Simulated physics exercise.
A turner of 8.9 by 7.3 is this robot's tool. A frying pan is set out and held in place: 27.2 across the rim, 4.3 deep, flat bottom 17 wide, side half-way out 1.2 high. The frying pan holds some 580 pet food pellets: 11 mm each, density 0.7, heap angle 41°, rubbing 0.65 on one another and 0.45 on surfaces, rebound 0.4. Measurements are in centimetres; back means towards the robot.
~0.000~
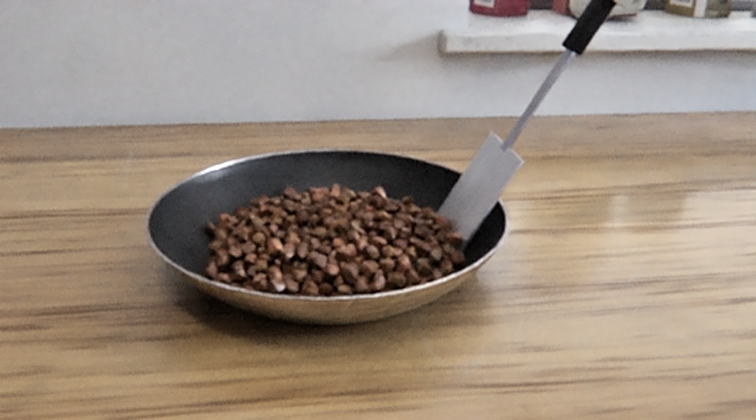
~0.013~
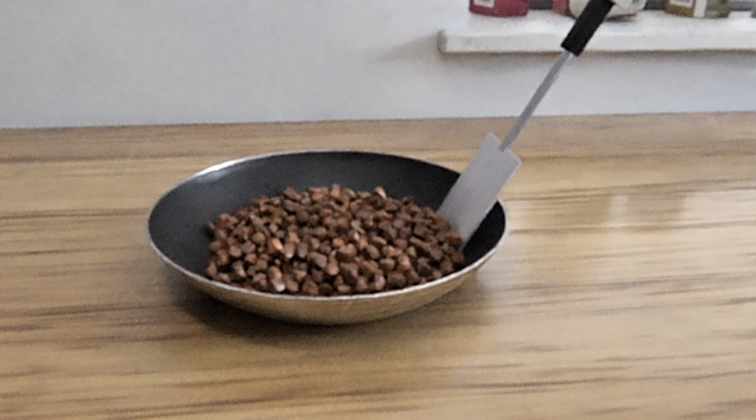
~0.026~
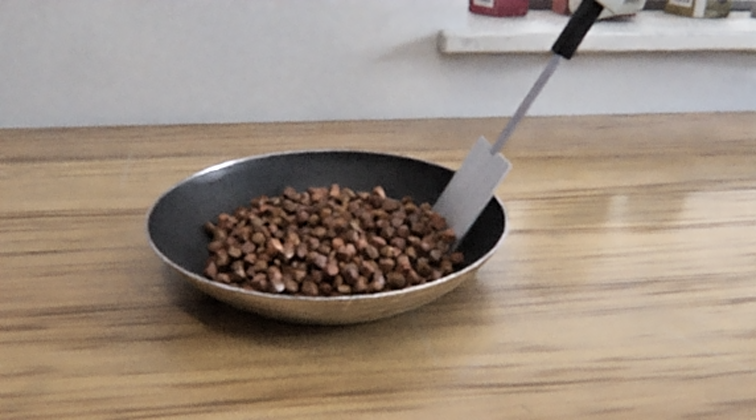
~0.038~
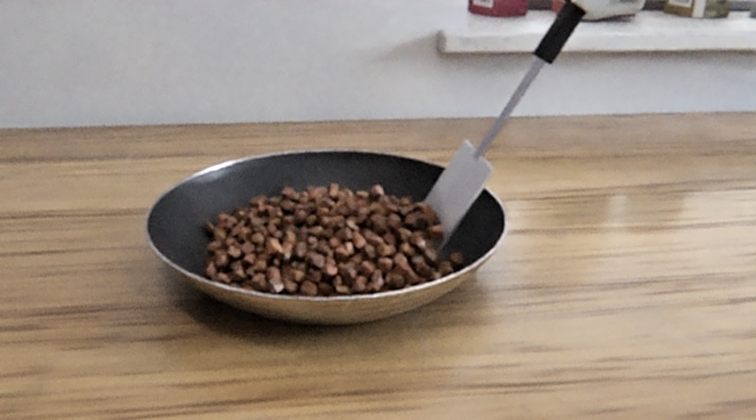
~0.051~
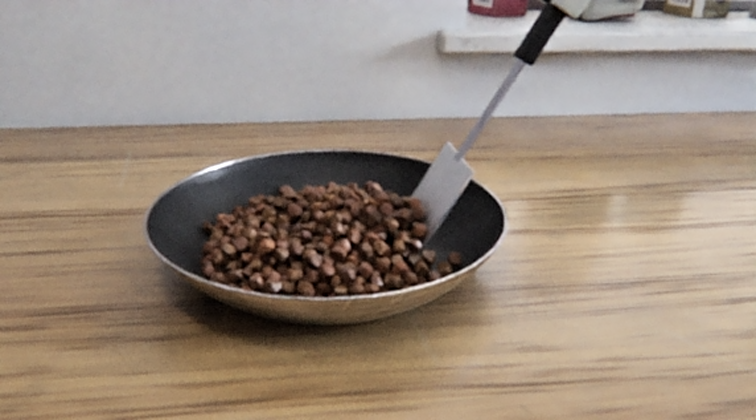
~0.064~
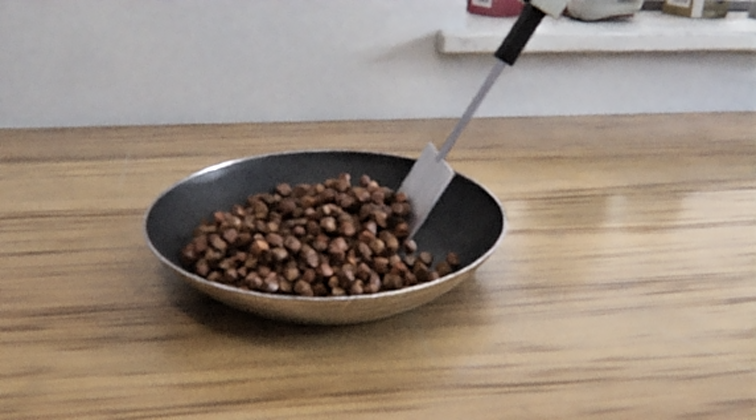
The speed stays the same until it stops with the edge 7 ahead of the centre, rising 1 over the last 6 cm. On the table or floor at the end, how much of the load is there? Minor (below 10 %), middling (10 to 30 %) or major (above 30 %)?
Middling.
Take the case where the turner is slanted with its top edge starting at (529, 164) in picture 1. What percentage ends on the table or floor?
About 10%.
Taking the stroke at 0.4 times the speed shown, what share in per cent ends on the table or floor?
Roughly 10 per cent.
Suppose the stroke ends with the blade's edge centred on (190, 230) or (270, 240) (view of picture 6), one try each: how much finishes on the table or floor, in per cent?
Try 1: Approx. 40 %; try 2: Approx. 5 %.
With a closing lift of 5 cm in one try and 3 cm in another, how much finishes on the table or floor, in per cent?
Result, in order: Approx. 15 % and 20 %.
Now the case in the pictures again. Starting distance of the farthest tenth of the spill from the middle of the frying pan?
It comes out at close to 25 centimetres.
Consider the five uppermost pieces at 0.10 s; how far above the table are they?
Around 7 cm above the table.
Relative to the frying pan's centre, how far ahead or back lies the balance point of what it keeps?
The balance point is about 4.5 cm ahead.
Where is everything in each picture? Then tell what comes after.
In the first picture, turner top edge at (507, 146), sloping 60°; upper third of the load around (333, 229), from x 210 to 460, top at y 190; 576 in the frying pan.
In the second picture, turner top edge at (505, 146), sloping 60°; upper third of the load around (333, 229), from x 210 to 460, top at y 190.
In the third picture, turner top edge at (496, 150), sloping 60°; upper third of the load around (335, 228), from x 210 to 455, top at y 190.
In the fourth picture, turner top edge at (479, 154), sloping 60°; upper third of the load around (339, 223), from x 210 to 455, top at y 190.
In the fifth picture, turner top edge at (460, 156), sloping 60°; upper third of the load around (337, 220), from x 210 to 455, top at y 190.
In the sixth picture, turner top edge at (441, 157), sloping 60°; upper third of the load around (324, 216), from x 190 to 455, top at y 180; 576 in the frying pan.
By 0.10 s, sloping 60°, highest piece 8 above the table; 576 in the frying pan.
By 0.13 s, sloping 60°, highest piece 9 above the table; 576 in the frying pan.
By 0.34 s, sloping 60°, highest piece 6 above the table; 488 in the frying pan, 84 on the table or floor, 4 on the blade or in flight.
By 1.39 s, sloping 60°, highest piece 6 above the table; 487 in the frying pan, 89 on the table or floor.
Final count, 487 in the frying pan, 89 on the table or floor. That is 15 % on the table or floor.
